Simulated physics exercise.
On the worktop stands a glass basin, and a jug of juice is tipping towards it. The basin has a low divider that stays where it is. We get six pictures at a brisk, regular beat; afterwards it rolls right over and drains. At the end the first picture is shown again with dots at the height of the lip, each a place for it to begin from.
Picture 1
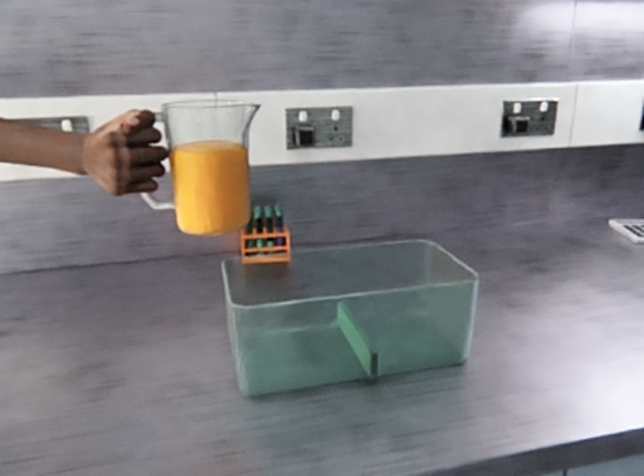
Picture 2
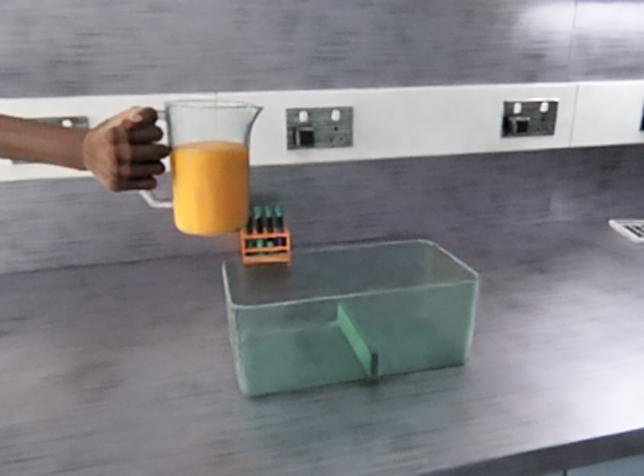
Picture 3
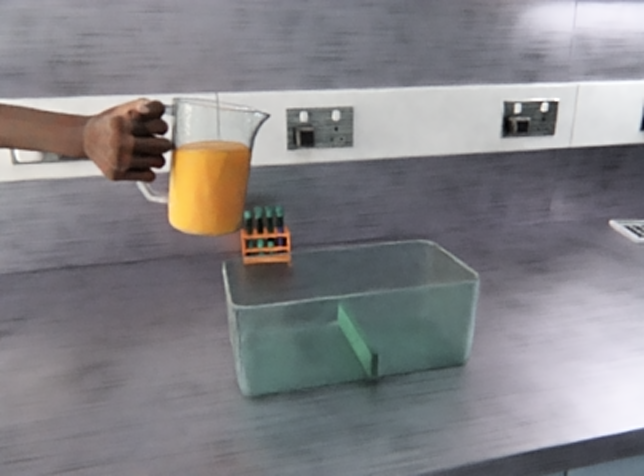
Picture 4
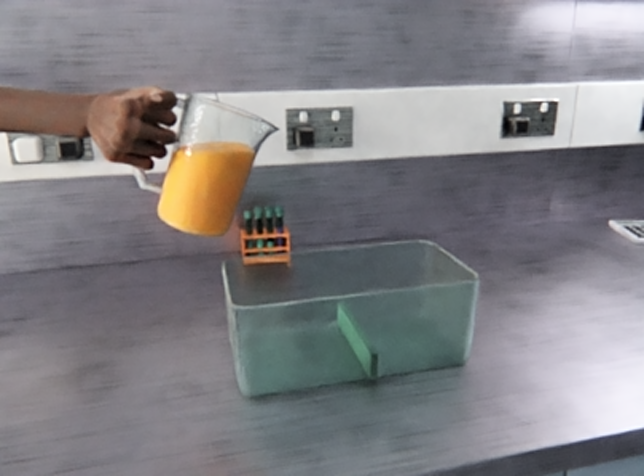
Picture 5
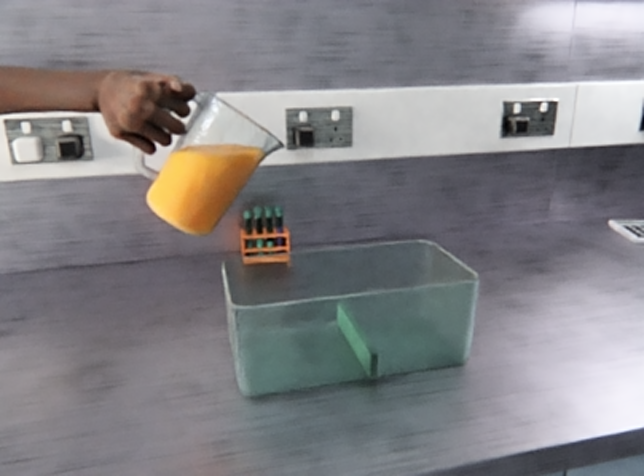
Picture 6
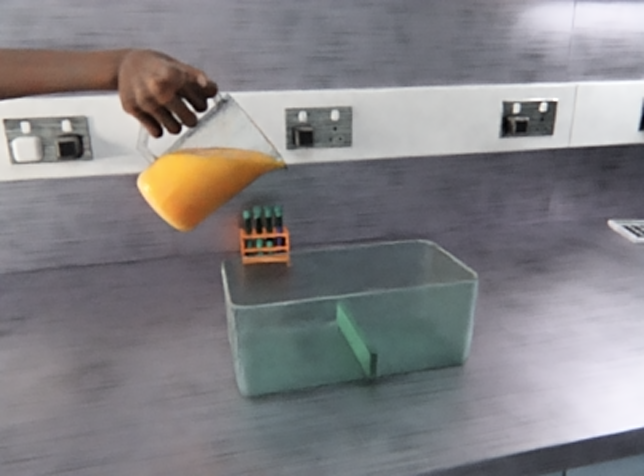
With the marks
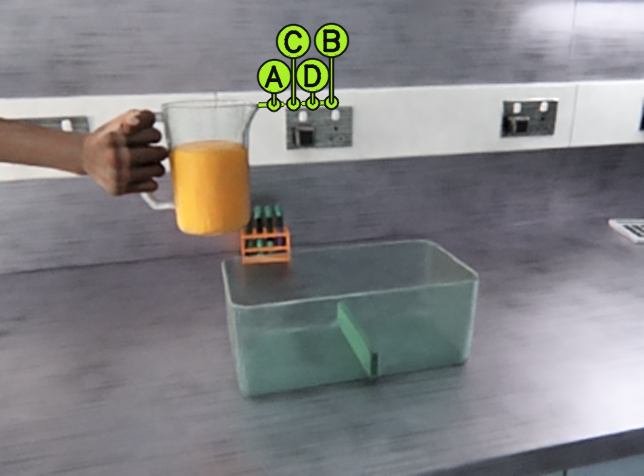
A hand tilting a glass jug of orange juice further and further rightward above a divided glass basin on a grey worktop.
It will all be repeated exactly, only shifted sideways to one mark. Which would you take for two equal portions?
Dot C.
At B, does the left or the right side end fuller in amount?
The right side.
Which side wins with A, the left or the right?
The left side.
On the marked copy, A at (274, 104); B at (331, 102); C at (293, 103); D at (312, 103).
With A, about 88 % ends left of the wall and 8 % right of it; 4 % is lost outside.
With B, about 12 % ends left of the wall and 86 % right of it.
With C, about 52 % ends left of the wall and 47 % right of it.
With D, about 25 % ends left of the wall and 74 % right of it.
